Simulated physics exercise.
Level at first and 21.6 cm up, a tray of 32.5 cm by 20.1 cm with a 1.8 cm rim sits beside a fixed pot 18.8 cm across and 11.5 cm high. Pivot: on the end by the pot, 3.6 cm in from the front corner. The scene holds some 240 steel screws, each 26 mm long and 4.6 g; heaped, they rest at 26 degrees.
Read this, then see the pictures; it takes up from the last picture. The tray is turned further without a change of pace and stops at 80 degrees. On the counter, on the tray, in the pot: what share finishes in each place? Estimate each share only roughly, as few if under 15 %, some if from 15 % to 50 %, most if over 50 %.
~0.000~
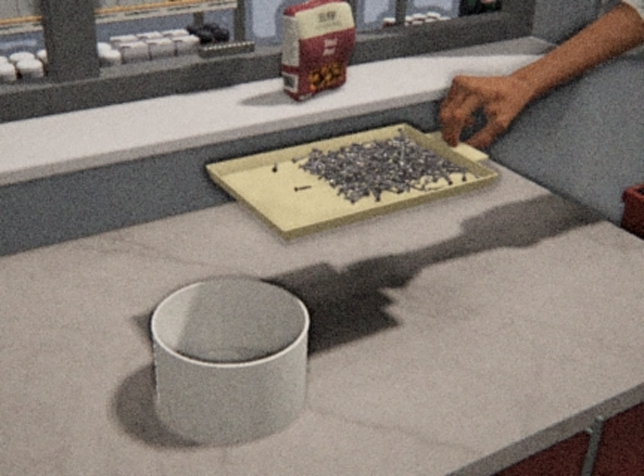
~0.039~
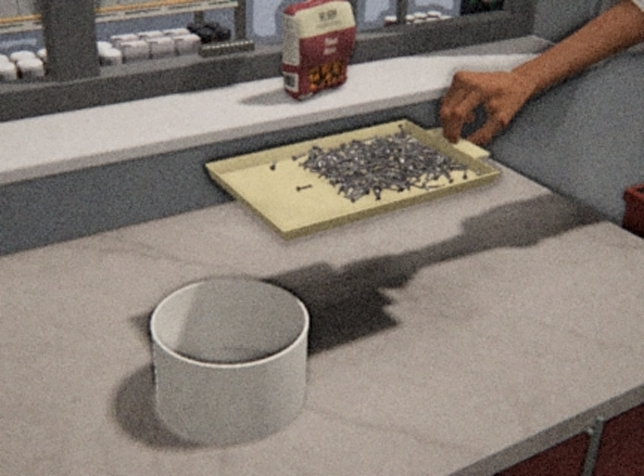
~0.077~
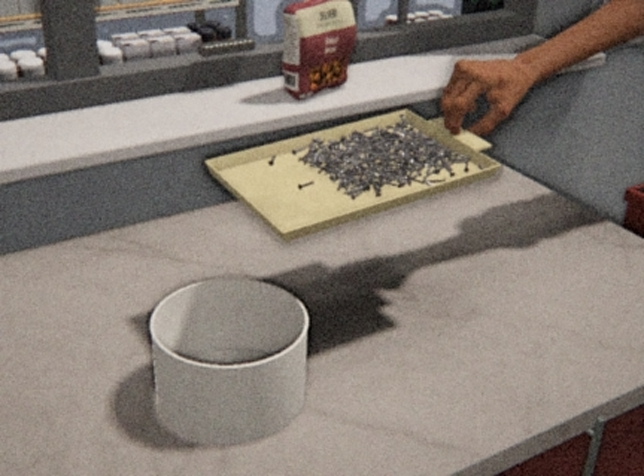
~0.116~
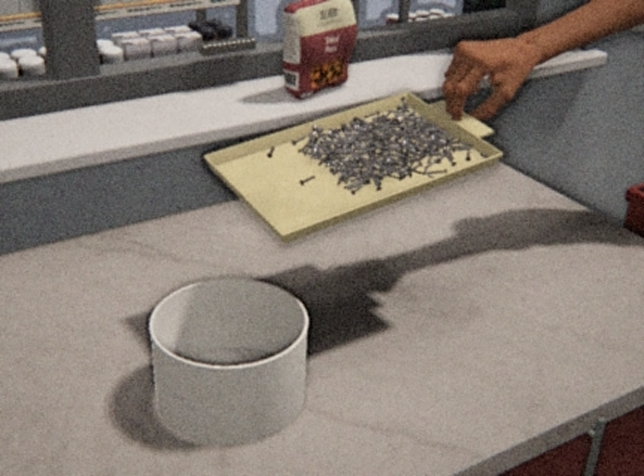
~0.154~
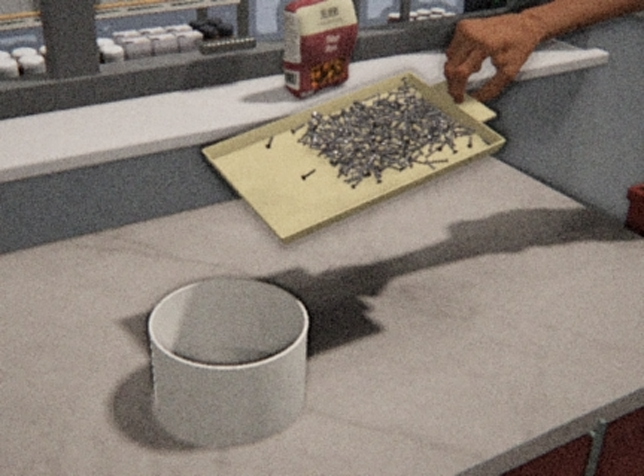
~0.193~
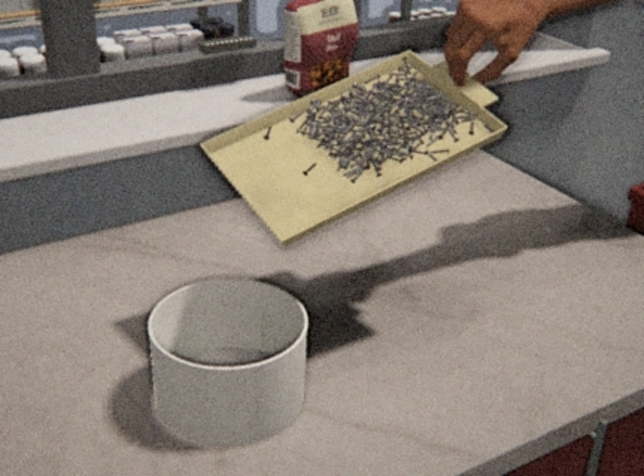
Roughly: Counter some, left on the tray few, pot most.
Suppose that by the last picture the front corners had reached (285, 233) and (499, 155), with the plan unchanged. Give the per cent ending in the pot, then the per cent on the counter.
Final per cent - pot 50, counter 50.
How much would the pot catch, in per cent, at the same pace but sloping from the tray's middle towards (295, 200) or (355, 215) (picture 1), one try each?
About 65 and 25 per cent.
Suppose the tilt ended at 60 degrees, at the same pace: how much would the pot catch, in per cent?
Then about 75 per cent.
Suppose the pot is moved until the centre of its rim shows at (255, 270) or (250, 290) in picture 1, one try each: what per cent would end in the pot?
Roughly 0 and 15 percent.
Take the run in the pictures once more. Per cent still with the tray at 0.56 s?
I'd put it at roughly 100 per cent.
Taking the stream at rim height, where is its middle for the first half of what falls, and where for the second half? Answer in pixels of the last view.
I'd mark about (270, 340) for the first half and about (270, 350) for the second.
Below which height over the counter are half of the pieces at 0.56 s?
I'd put it near 30 cm.
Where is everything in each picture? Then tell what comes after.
In the first picture, tray tilt 0 degrees, front corners at (286, 227) and (492, 174); middle of the pieces at (378, 164); pot at (231, 319).
In the second picture, tray tilt 1 degrees, front corners at (286, 228) and (493, 171); middle of the pieces at (379, 161).
In the third picture, tray tilt 4 degrees, front corners at (285, 229) and (495, 164), lowest corner left front; middle of the pieces at (379, 155).
In the fourth picture, tray tilt 8 degrees, front corners at (285, 231) and (497, 153), lowest corner left front; middle of the pieces at (380, 144).
In the fifth picture, tray tilt 13 degrees, front corners at (284, 233) and (499, 139), lowest corner left front; middle of the pieces at (380, 131).
In the sixth picture, tray tilt 19 degrees, front corners at (283, 236) and (501, 126), lowest corner left front; middle of the pieces at (380, 119); pot at (229, 320). Its pace works out near 145 degrees a second.
After 0.41 s, tilt 50 degrees; the tray holds 100 %, the pot 0 %.
After 0.56 s, tilt 72 degrees; the tray holds 100 %, the pot 0 %.
After 0.83 s, tilt 80 degrees; the tray holds 0 %, the pot 70 %.
In the end, at 1.8 s, counter 30 %, tray 0 %, pot 70 %.
